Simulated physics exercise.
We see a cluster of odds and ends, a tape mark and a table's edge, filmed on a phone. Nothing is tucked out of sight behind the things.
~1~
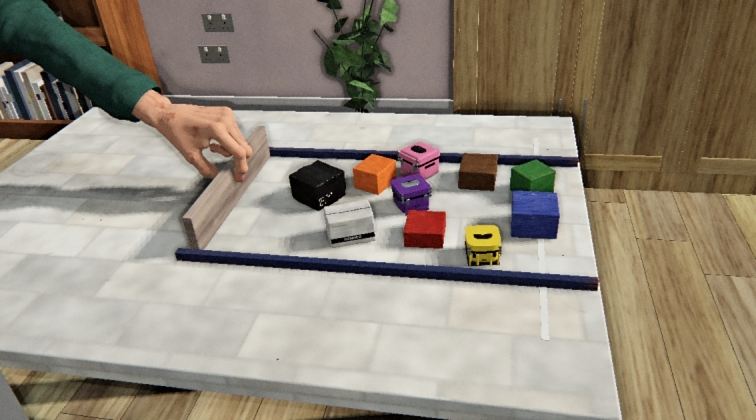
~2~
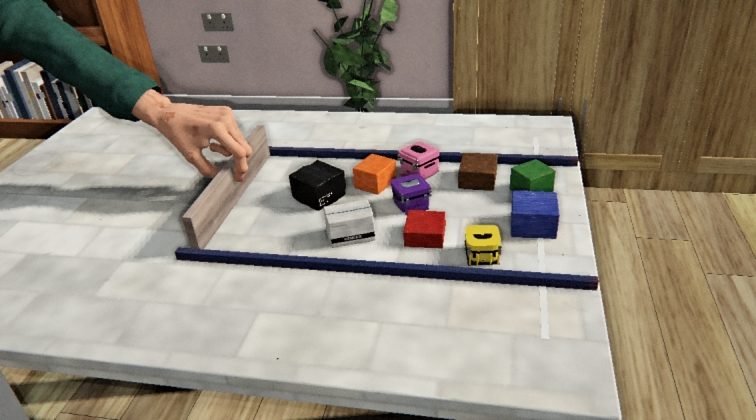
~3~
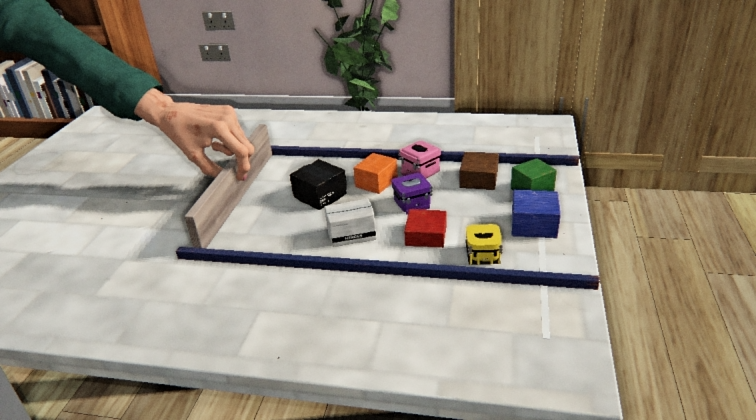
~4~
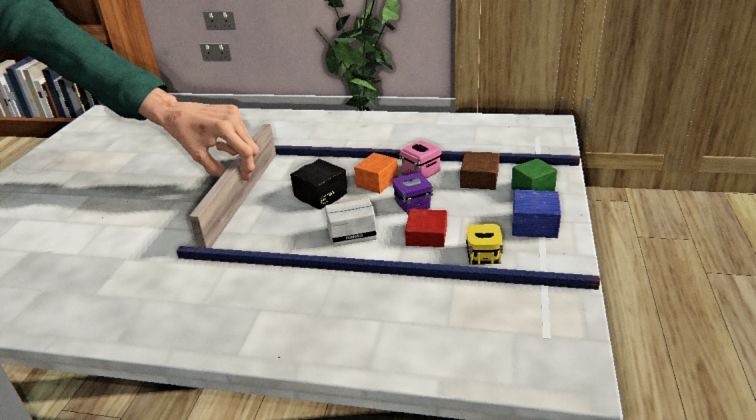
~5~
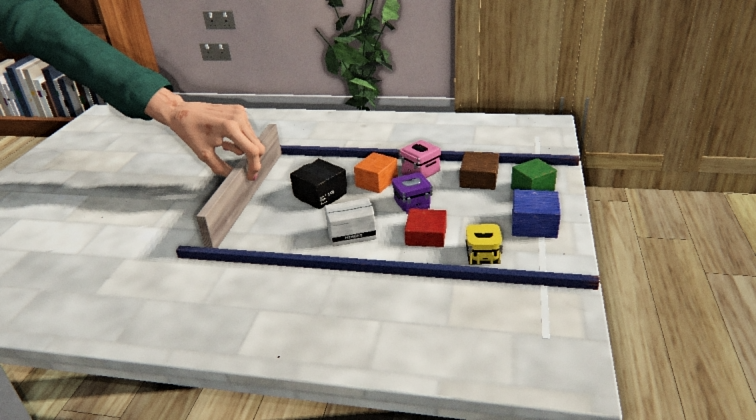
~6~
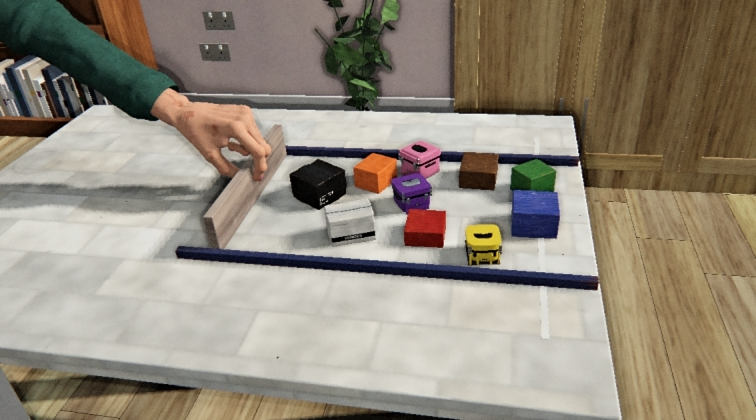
A hand slides a wooden board slightly right toward colourful blocks and cases resting still.
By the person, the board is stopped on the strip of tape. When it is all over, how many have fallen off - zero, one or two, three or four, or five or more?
In the end, five or more have fallen off.
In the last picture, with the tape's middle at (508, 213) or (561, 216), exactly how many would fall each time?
2 and 6 down on the floor.
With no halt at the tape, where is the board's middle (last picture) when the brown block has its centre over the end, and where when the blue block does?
The brown block puts it at (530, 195), the blue block at (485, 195).
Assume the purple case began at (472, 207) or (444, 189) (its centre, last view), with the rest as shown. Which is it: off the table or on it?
One after the other: It ends up falling; it ends up falling.
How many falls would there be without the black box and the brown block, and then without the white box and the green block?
3 in the first case and 3 in the second.
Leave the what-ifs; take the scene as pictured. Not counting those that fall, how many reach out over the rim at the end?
The answer comes to 0.
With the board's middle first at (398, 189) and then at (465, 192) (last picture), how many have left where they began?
First 7 and then 10.
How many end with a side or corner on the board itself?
Contact count: 4.
Soon after, none off yet; blue block at rest near (535, 214); green block at rest near (533, 180); yellow case at rest near (483, 245).
Then, none off yet; blue block at rest near (535, 214); green block at rest near (533, 180); yellow case moved about its own width near (506, 249).
Further on, none off yet; blue block moved about its own width near (597, 212); green block moved about its own width near (587, 184); yellow case moved well along near (560, 257).
At rest, the number that fall off is five or more; fallen, purple case, red block, brown block, yellow case, green block and blue block.
